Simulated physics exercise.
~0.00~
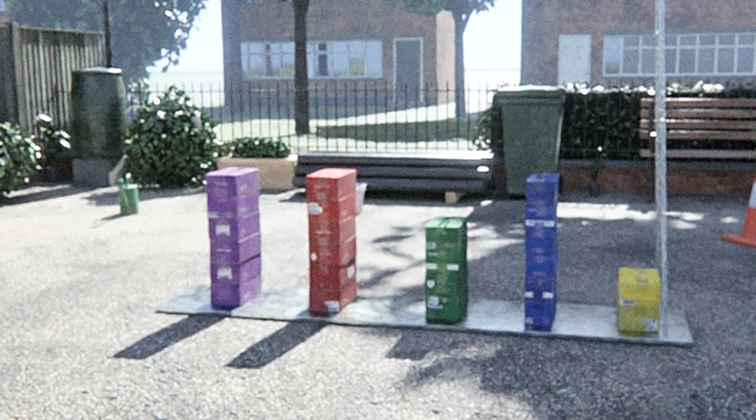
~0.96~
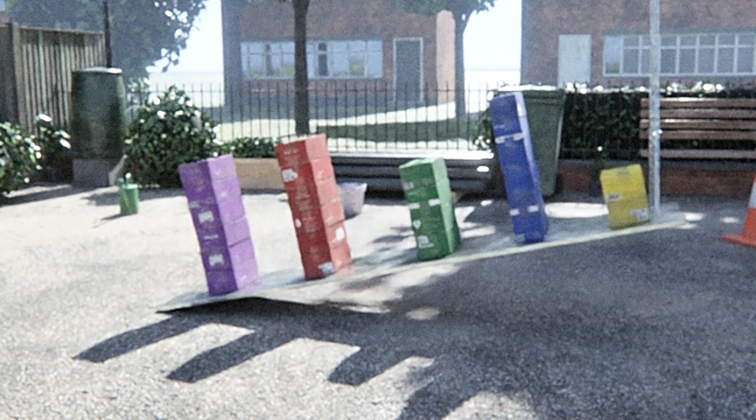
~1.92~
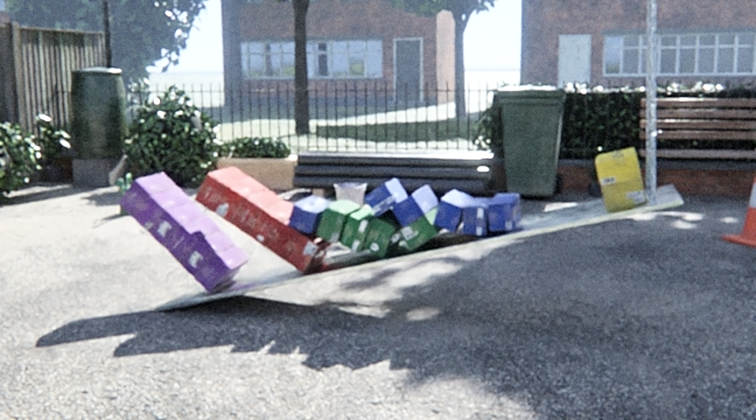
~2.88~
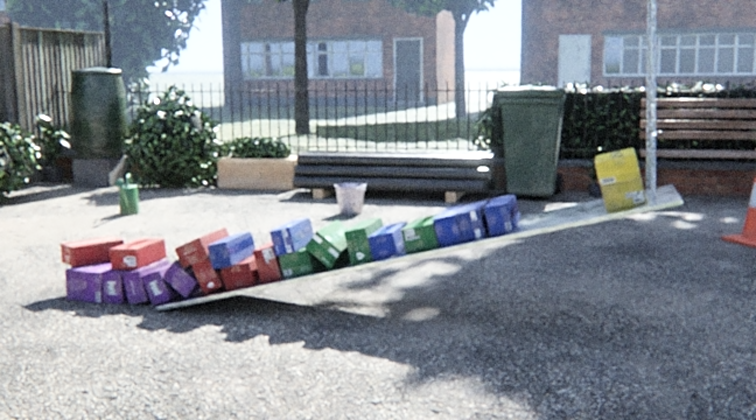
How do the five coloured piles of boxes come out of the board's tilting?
Four of them, the purple, red, green and blue piles, end up wrecked, with their boxes tumbled toward the low left end. Only the short yellow pile is still standing near the raised end.
A flat board holding purple, red, green, blue and yellow piles of boxes on a paved yard rises at its right end, and the piles lean and topple leftward. Four colours end up strewn down the slope and past its low end, while yellow stays upright near the top.
